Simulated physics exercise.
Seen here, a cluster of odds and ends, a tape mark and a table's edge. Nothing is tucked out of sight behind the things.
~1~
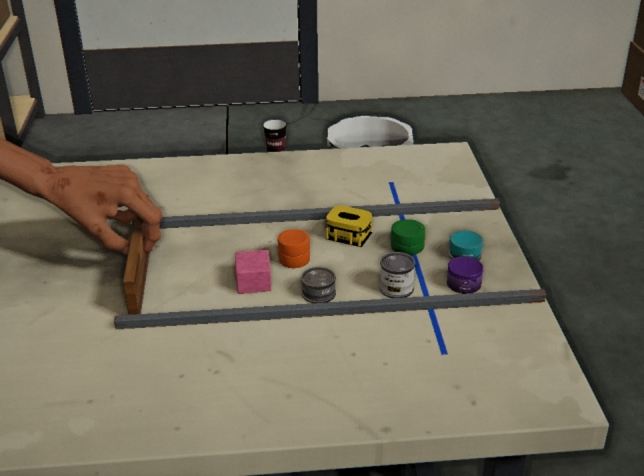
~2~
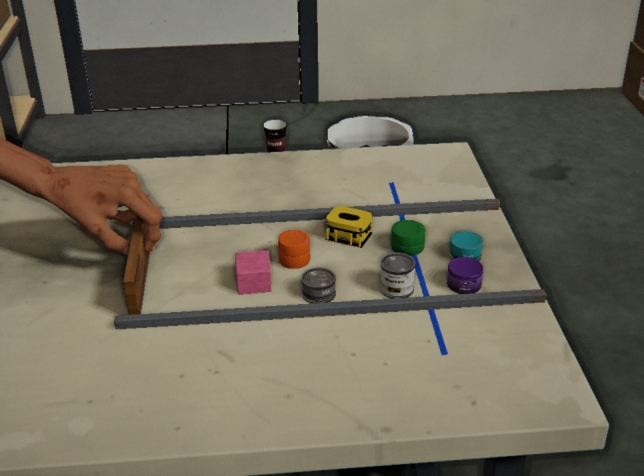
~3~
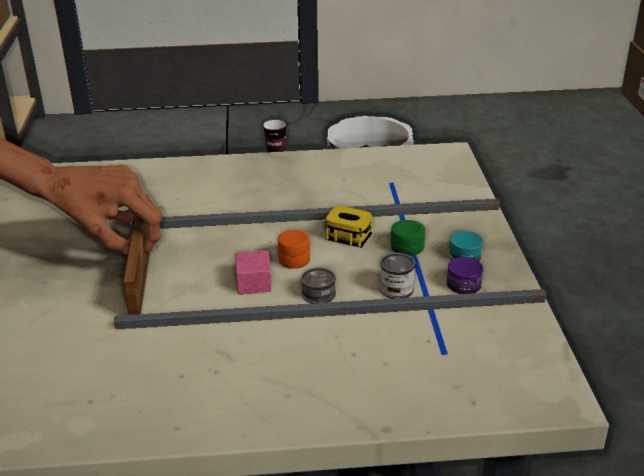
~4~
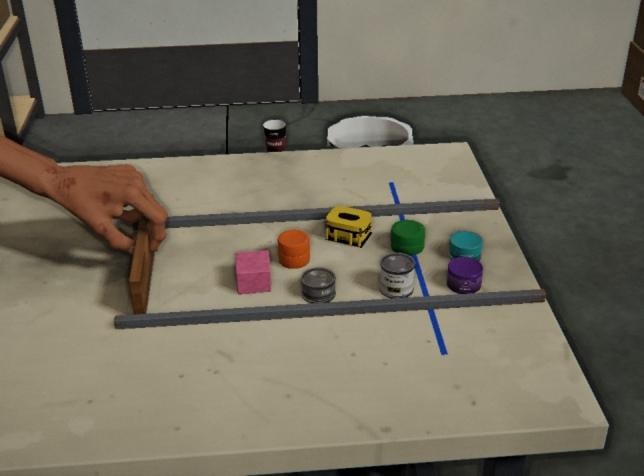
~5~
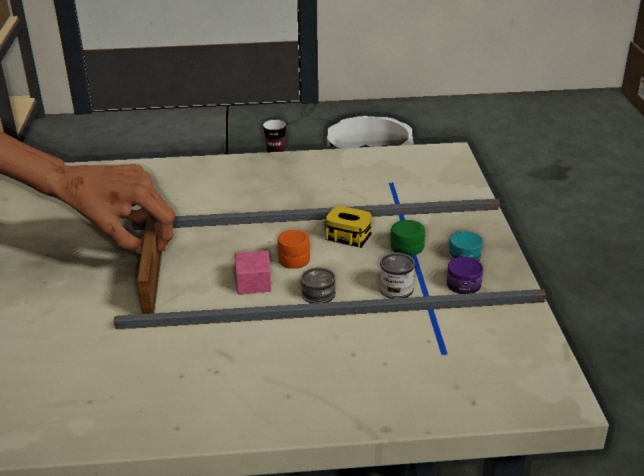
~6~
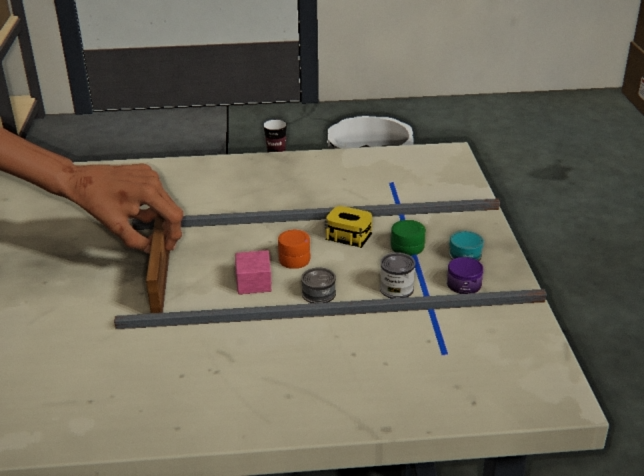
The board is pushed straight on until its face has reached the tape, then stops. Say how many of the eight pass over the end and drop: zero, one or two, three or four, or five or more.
Those that leave the table: Not one.
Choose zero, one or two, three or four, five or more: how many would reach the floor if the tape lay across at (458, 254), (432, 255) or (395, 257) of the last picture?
So, taking them in turn, I'd give one to two; no fall at all; none.
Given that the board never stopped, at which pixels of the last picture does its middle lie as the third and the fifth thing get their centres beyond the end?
Pixels in order: Roughly (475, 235), roughly (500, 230).
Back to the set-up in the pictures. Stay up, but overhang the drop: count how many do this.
That comes to 0 of them.
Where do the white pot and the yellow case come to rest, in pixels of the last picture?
The first sits around (472, 272), while the other sits around (425, 217).
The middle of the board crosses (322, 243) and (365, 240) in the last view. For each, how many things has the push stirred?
3, then 6.
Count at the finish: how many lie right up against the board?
Count: 4.
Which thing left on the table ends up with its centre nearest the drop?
That's the purple tub, it ends up nearest.
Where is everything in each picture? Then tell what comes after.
In the first frame, turquoise pot (466, 247); purple tub (465, 276); green lid (408, 237); board (139, 253); tape (414, 256).
In the second frame, purple tub (465, 276); pink block (253, 272).
In the third frame, green lid (408, 237); grey tin (319, 286).
In the fourth frame, turquoise pot (466, 248); board (145, 253).
In the fifth frame, purple tub (465, 276); white pot (397, 276).
In the sixth frame, turquoise pot (466, 248); purple tub (465, 276); green lid (408, 237); board (161, 252); tape (414, 256).
Soon after, none off yet; turquoise pot at rest near (466, 248); purple tub at rest near (465, 276); green lid at rest near (408, 237).
At rest, the number that fall off is zero.
